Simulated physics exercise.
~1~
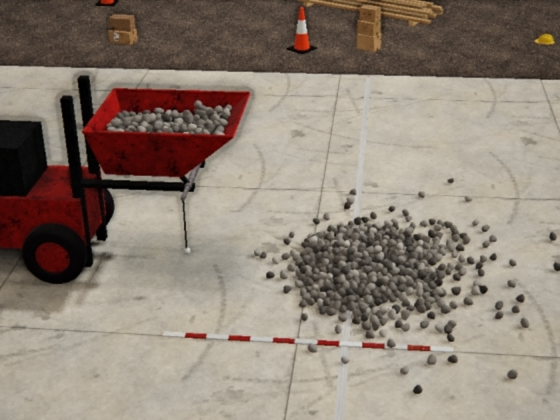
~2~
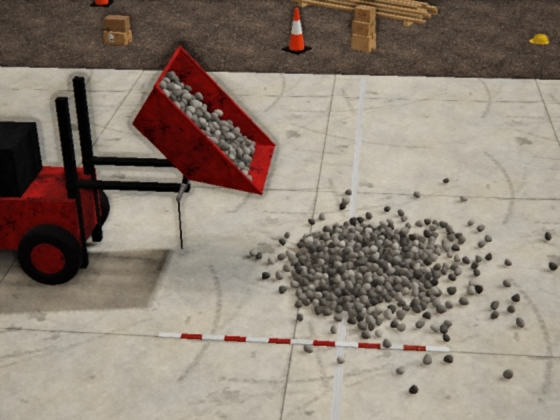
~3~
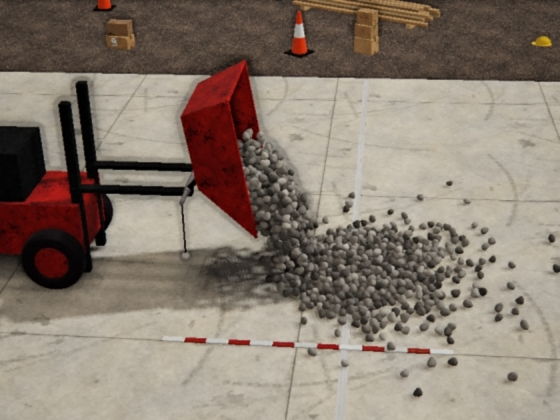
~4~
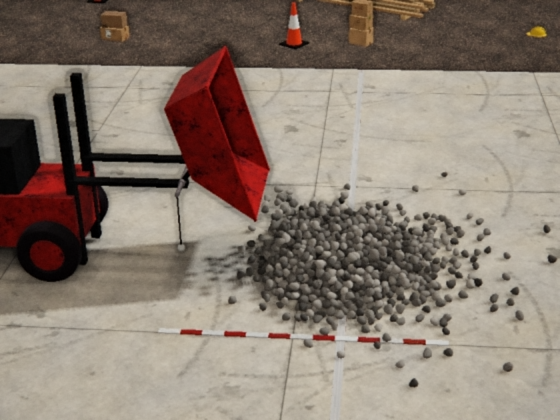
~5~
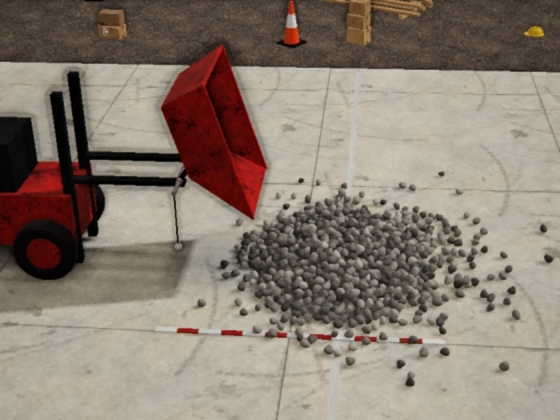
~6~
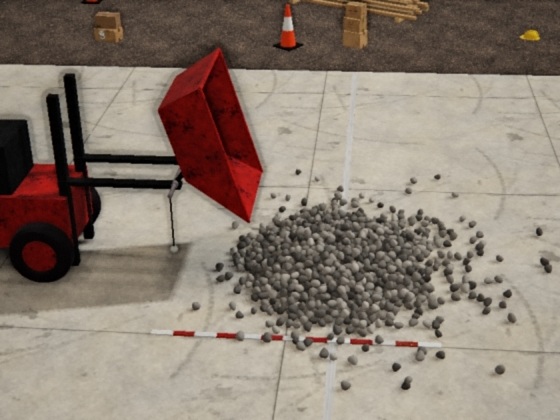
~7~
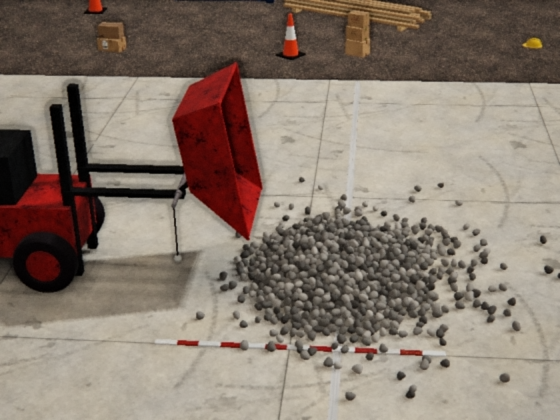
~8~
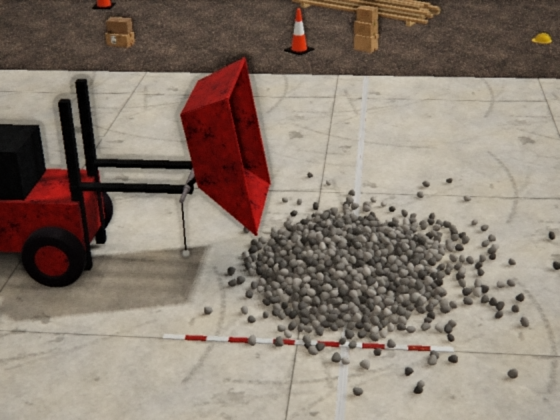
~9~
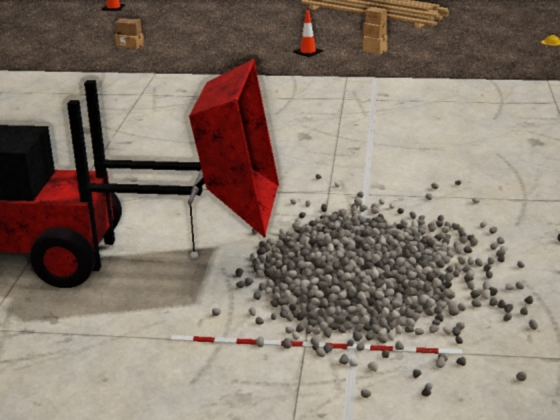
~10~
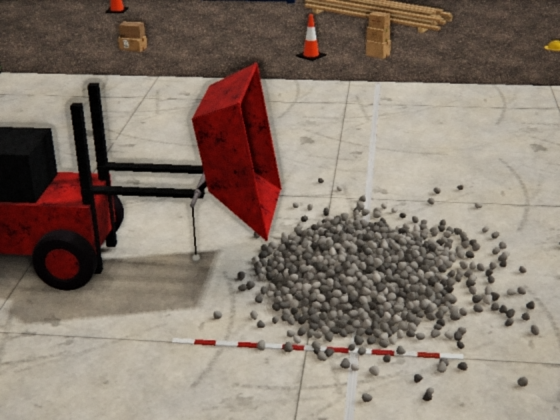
A red skip full of rounded grey stones, held out by a forklift at the left, hangs level beside a loose pile of similar stones on a concrete floor. It tips forward to the right, its load still inside, then steepens until the stones pour onto the near side of the pile. The emptied skip rocks back a little and forward again while the heap settles and spreads slightly across the painted line. Finally it hangs still, steeply tilted and empty, above one broad, merged mound with strays scattered around it.
